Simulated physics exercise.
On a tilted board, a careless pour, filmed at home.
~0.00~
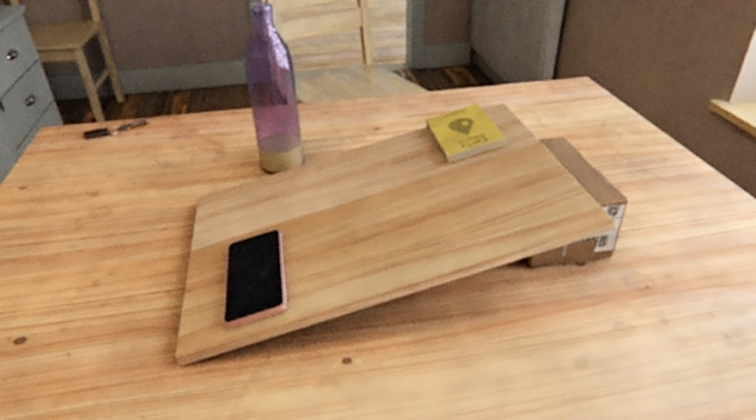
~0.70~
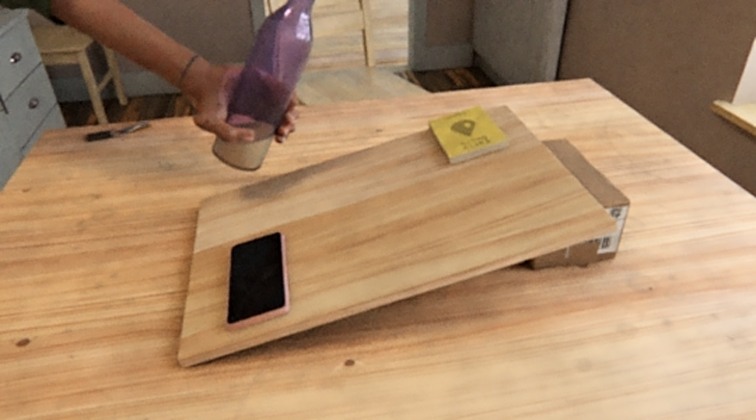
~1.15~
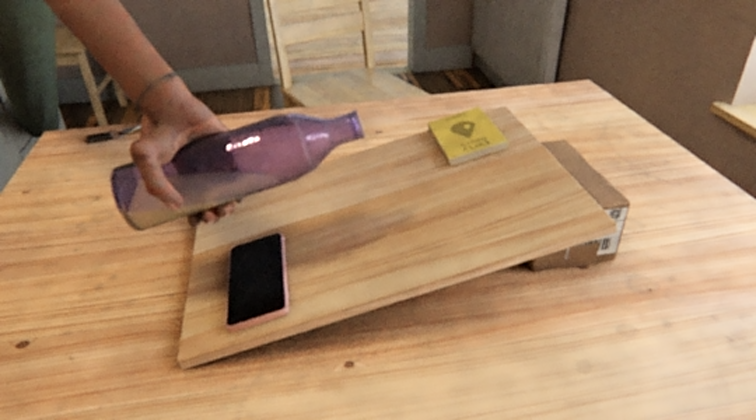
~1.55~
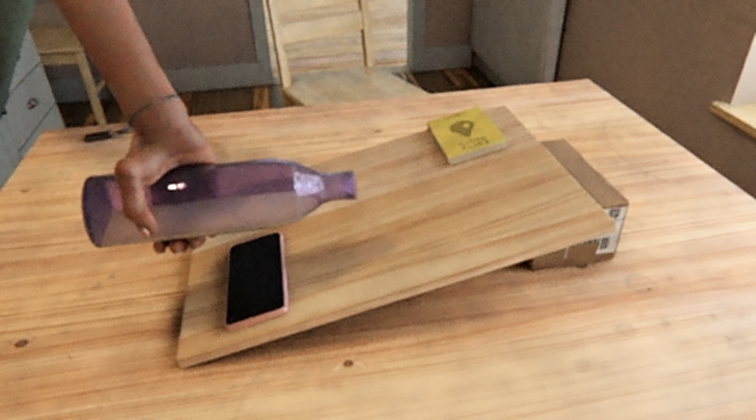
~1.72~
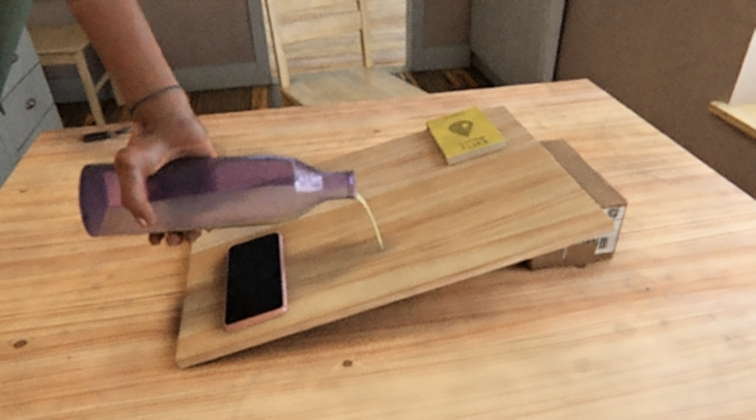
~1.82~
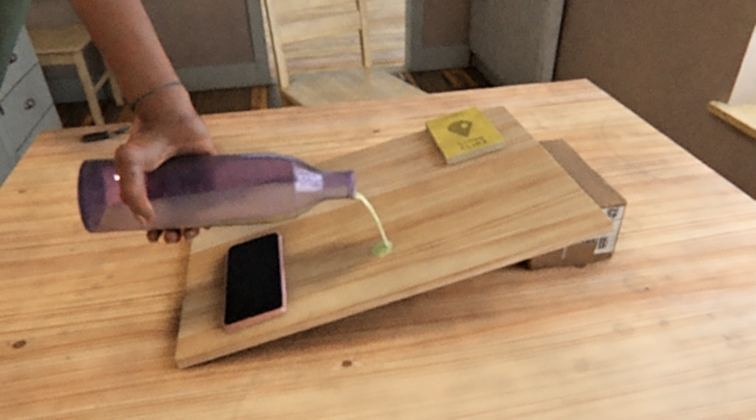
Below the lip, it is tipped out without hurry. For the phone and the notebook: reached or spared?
Phone, reached; notebook, spared.
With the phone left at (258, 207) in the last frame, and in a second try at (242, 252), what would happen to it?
The object stays out of reach at the first position and gets caught by the spill at the second.
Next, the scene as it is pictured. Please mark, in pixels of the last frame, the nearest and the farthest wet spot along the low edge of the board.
From (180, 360) to (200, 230).
After 2.6 s, it runs down to the left; the phone is reached; the notebook is untouched.
After 4.0 s, it runs down to the left and off the end; the phone is reached; the notebook is untouched.
After 7.6 s, it runs down to the left and off the end; the phone is reached; the notebook is untouched.
